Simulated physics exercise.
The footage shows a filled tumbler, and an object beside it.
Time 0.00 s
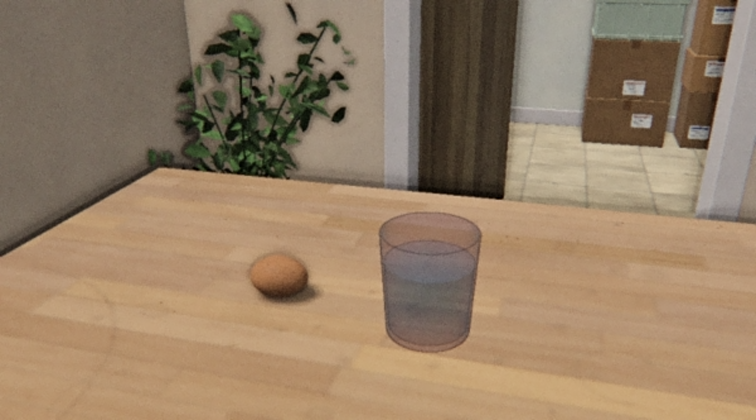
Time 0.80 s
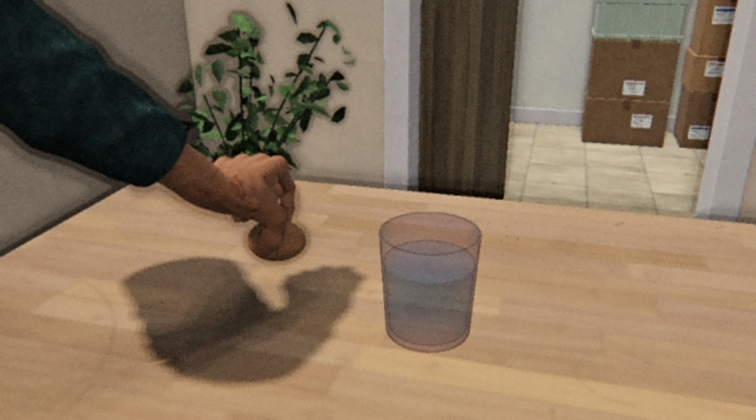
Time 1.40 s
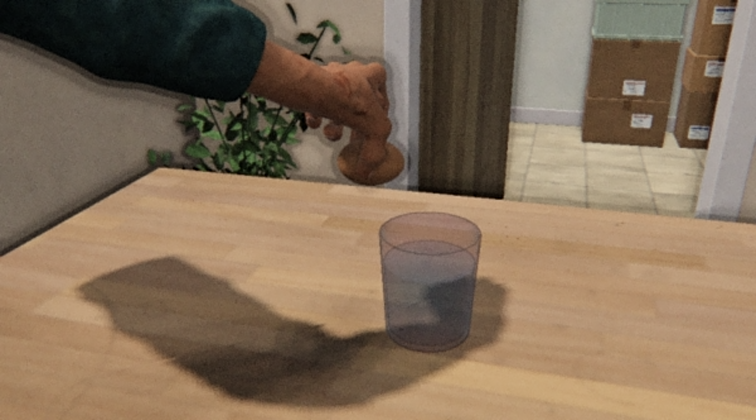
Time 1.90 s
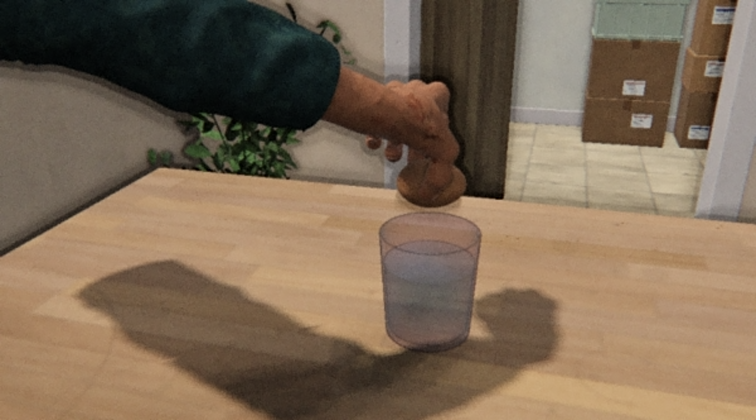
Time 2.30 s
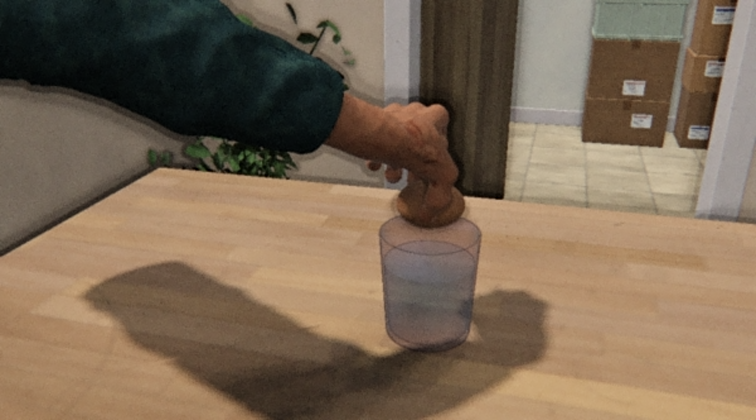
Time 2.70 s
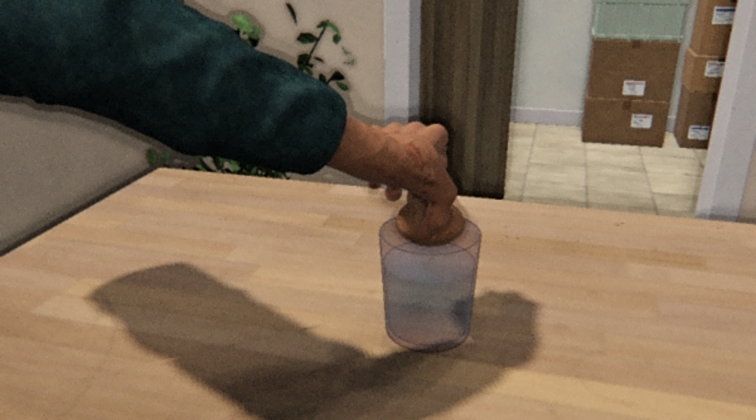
A hand in a dark green sleeve picking up a brown egg, carrying it right and lowering it into a tumbler's mouth.
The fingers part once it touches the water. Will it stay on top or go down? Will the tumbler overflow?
Object: Under; tumbler: No spill.
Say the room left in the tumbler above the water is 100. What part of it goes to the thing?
Around 40 %.
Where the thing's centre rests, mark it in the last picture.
It ends up around (428, 303).
After 3.0 s, the egg enters the water; the tumbler is about three quarters full.
After 3.4 s, the egg goes on down; the tumbler is about three quarters full.
After 5.0 s, the egg lies on the bottom; the tumbler is about three quarters full; nothing is spilt.
